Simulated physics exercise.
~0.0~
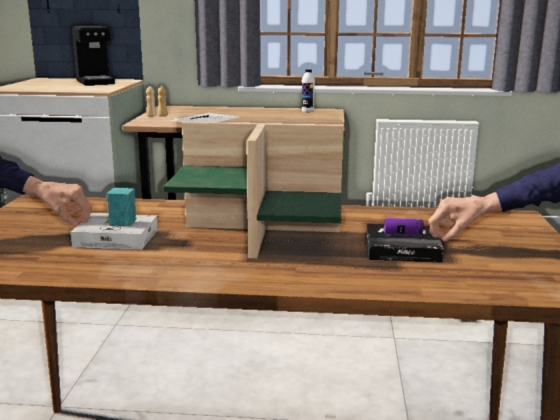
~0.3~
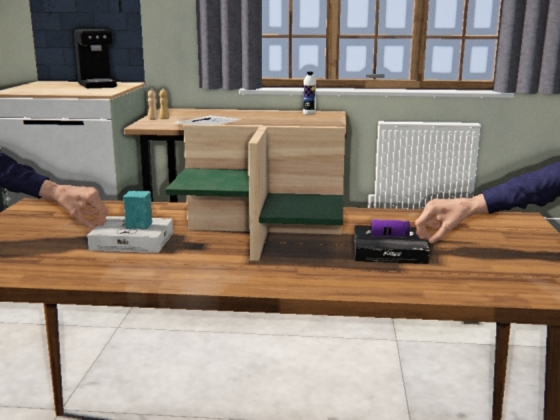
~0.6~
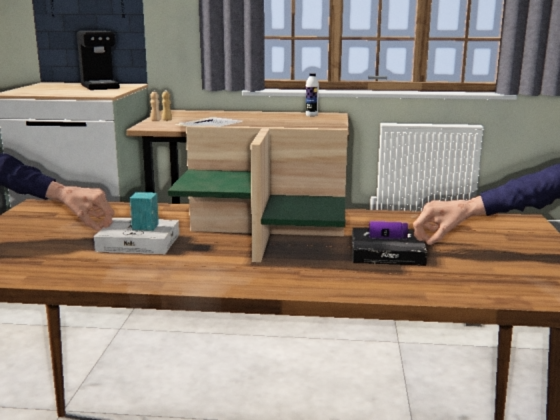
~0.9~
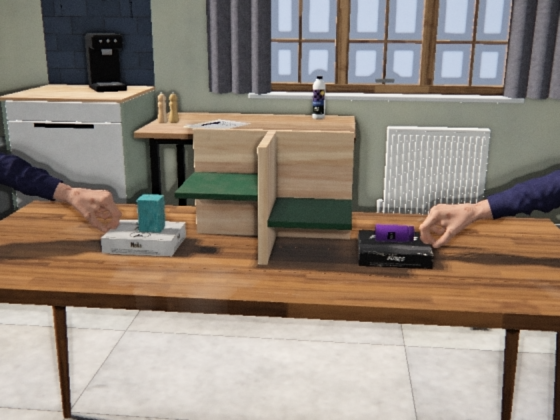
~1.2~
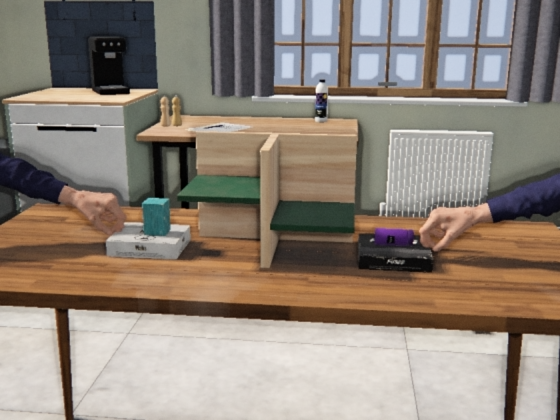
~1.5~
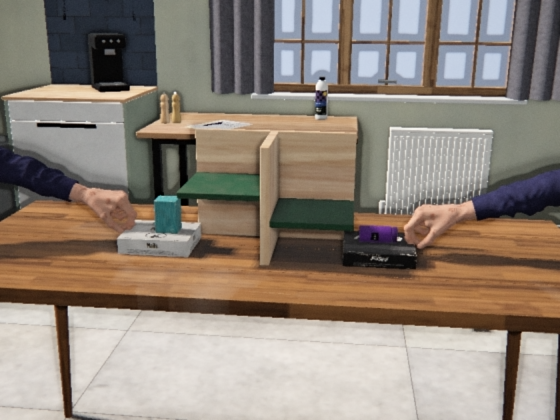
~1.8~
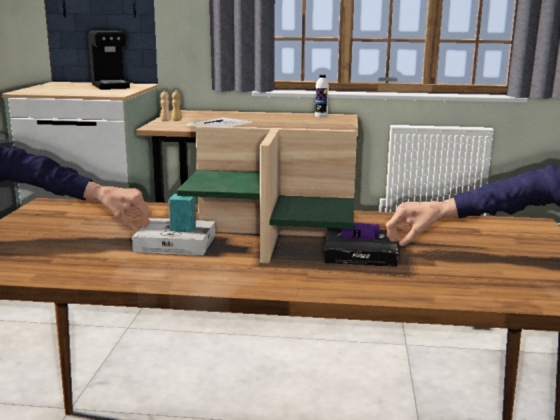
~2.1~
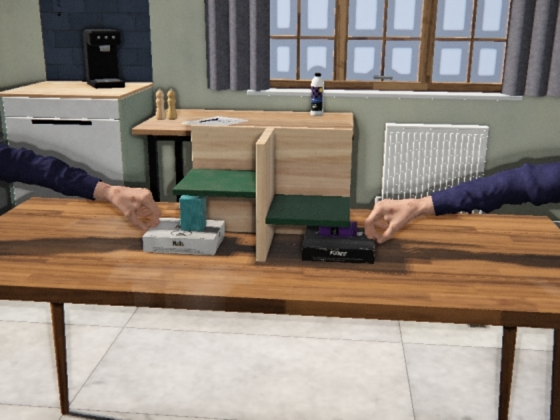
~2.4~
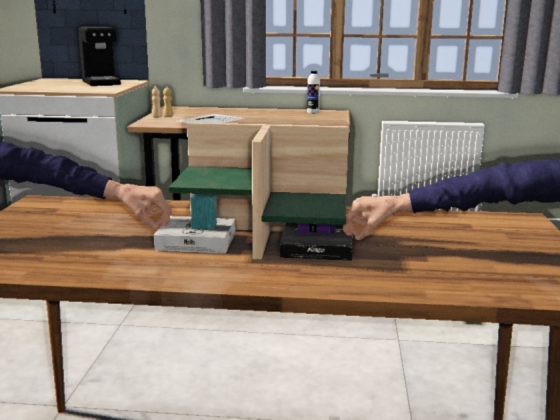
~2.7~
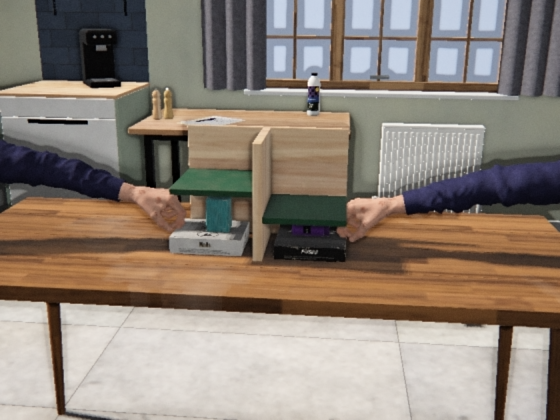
A turquoise block standing on a white box and a purple shaker lying on a black box were pushed inward across a wooden table by two hands, and both slid under the green shelves, still in place on their boxes.
